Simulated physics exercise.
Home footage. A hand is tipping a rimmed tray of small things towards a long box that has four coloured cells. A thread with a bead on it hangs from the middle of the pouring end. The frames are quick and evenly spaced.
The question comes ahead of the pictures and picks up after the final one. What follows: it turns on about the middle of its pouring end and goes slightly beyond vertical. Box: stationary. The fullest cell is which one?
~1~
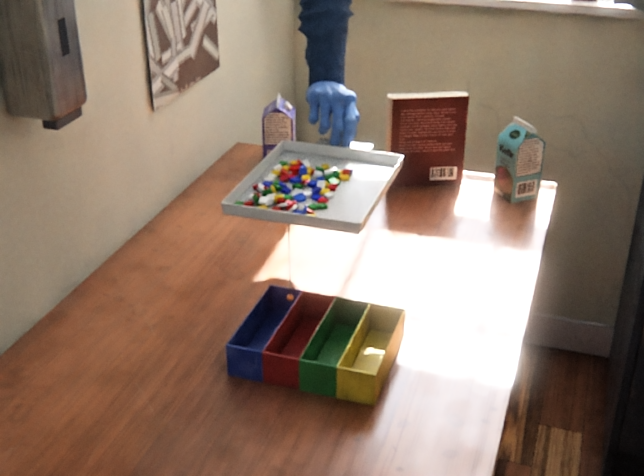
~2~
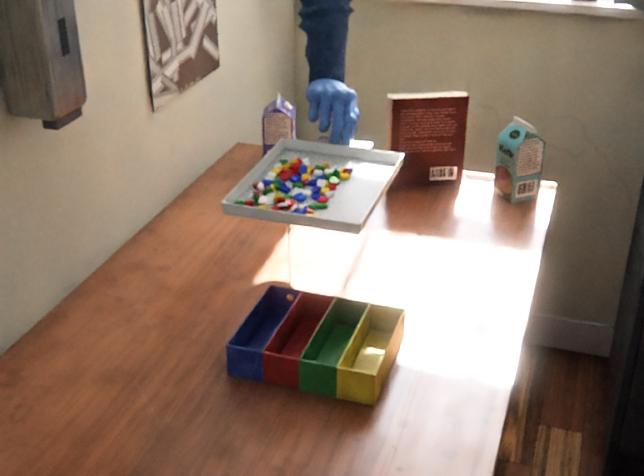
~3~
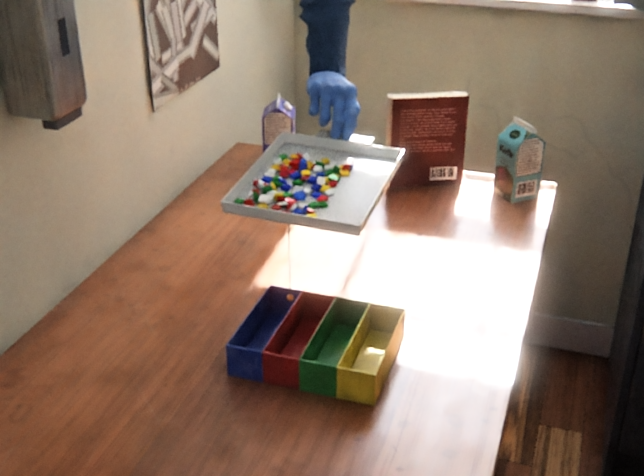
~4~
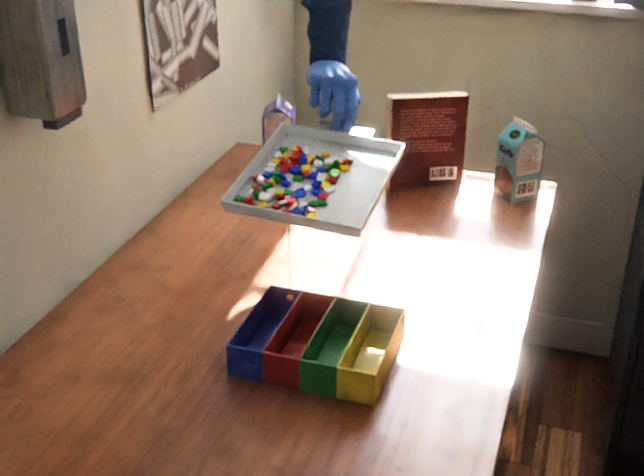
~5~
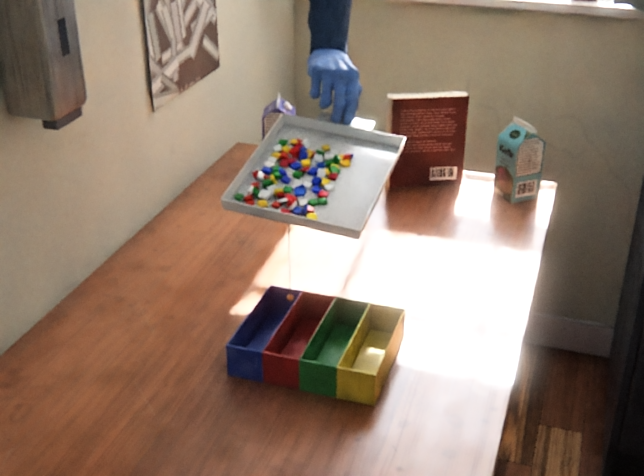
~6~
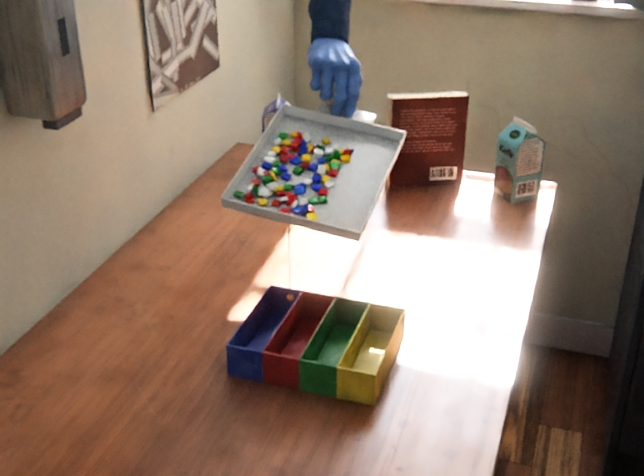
The green cell.
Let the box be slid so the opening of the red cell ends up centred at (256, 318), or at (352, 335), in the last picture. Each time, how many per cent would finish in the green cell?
You'd get 20 in a hundred first and 0 in a hundred after that.
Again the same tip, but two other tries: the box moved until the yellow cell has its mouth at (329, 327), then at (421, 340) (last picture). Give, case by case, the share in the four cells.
Roughly 80% on the first try and 90% on the second.
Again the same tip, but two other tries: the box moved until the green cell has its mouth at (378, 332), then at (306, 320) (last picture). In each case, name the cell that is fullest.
Try one: The red one; try two: The yellow one.
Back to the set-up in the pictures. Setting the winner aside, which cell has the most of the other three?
Place 2: The red one.
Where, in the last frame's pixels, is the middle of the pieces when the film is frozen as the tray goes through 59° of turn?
Roughly at (313, 205).
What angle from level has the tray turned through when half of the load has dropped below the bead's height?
Tilt: Around 105 degrees.
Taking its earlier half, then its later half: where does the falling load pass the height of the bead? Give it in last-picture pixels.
About (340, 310), and after that about (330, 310).
Soon, tray tipped steeply; all on the tray.
A while on, tray tipped right over; most on the tray; about a quarter in the green cell; a stray few in the yellow cell; a stray few in the red cell; a stray few falling or outside the box.
Towards the end, tray tipped past a quarter turn; about two thirds in the green cell; about a quarter in the red cell; a stray few in the yellow cell; a stray few in the blue cell.
Finally, tray tipped past a quarter turn; about two thirds in the green cell; about a quarter in the red cell; a stray few in the yellow cell; a stray few in the blue cell.
